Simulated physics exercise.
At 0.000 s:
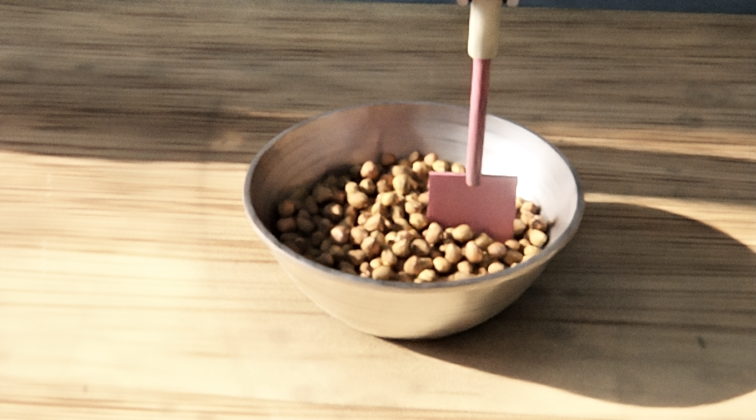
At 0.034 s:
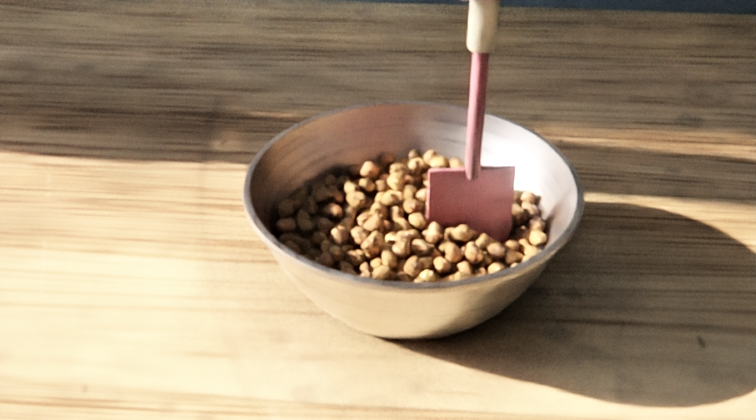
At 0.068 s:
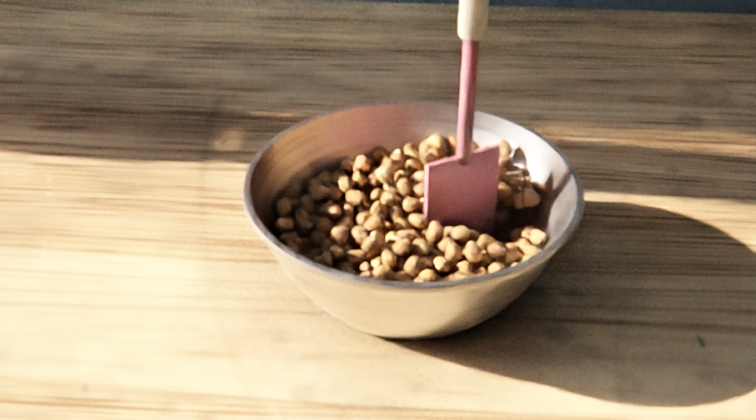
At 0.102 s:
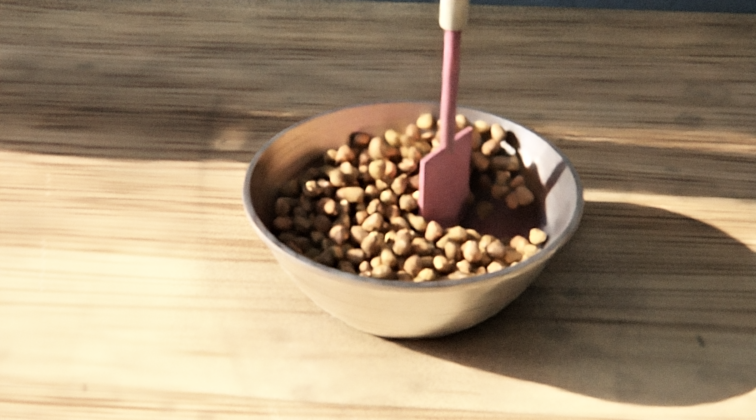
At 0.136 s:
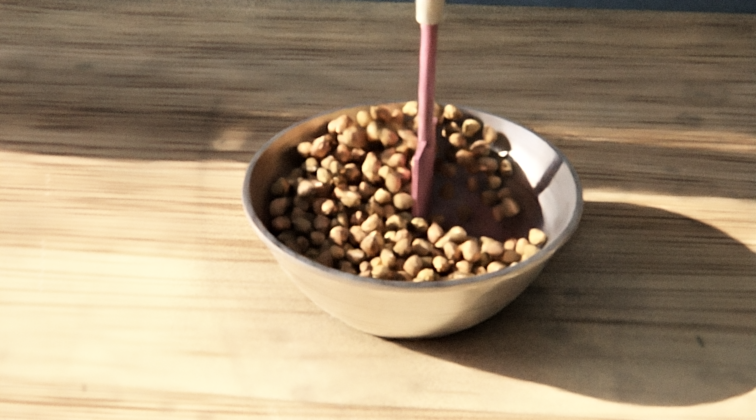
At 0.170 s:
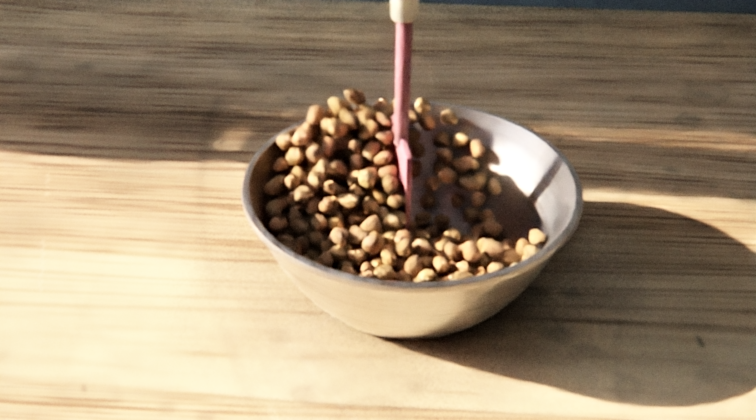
The video shows a pink flat-bladed tool with a pale handle standing in a metal bowl of brown beans on a wooden surface, then sweeping leftward while turning edge-on, piling beans up toward the bowl's back left.
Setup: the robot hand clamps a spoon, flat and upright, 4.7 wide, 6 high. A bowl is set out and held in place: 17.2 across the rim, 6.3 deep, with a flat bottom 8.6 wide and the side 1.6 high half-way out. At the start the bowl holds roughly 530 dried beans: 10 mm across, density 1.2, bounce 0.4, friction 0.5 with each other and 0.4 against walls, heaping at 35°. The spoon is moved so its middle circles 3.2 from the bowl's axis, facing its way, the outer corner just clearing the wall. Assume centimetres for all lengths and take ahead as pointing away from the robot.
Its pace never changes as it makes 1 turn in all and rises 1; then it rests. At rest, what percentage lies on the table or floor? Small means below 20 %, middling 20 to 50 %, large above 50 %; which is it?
Verdict: Small.
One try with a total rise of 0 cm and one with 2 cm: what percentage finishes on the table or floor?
Try one: Around 15 %; try two: Around 15 %.
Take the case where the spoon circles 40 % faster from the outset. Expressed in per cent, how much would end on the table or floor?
Then roughly 30 per cent.
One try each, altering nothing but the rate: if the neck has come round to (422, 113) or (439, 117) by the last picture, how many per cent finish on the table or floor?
About 10 % for one try and about 5 % for the other, in order.
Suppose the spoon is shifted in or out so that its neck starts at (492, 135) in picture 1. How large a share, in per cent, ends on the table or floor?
About 20 percent ends up on the table or floor.
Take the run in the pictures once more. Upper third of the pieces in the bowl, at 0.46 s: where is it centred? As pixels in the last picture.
I'd put it close to (489, 233).
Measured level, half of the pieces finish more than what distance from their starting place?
About 6 centimetres.
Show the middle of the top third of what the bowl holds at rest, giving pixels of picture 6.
In the final view it lies around (476, 188).
After 0.31 s, 200° round, highest piece 9 above the table; 512 in the bowl, 7 on the table or floor, 13 in flight or on the tool.
After 0.46 s, 298° round, highest piece 9 above the table; 483 in the bowl, 37 on the table or floor, 12 in flight or on the tool.
After 0.73 s, 0° round, highest piece 7 above the table; 461 in the bowl, 70 on the table or floor, 1 in flight or on the tool.
After 1.43 s, 0° round, highest piece 7 above the table; 461 in the bowl, 71 on the table or floor.
At rest, 461 in the bowl, 71 on the table or floor. That is 13 % on the table or floor.
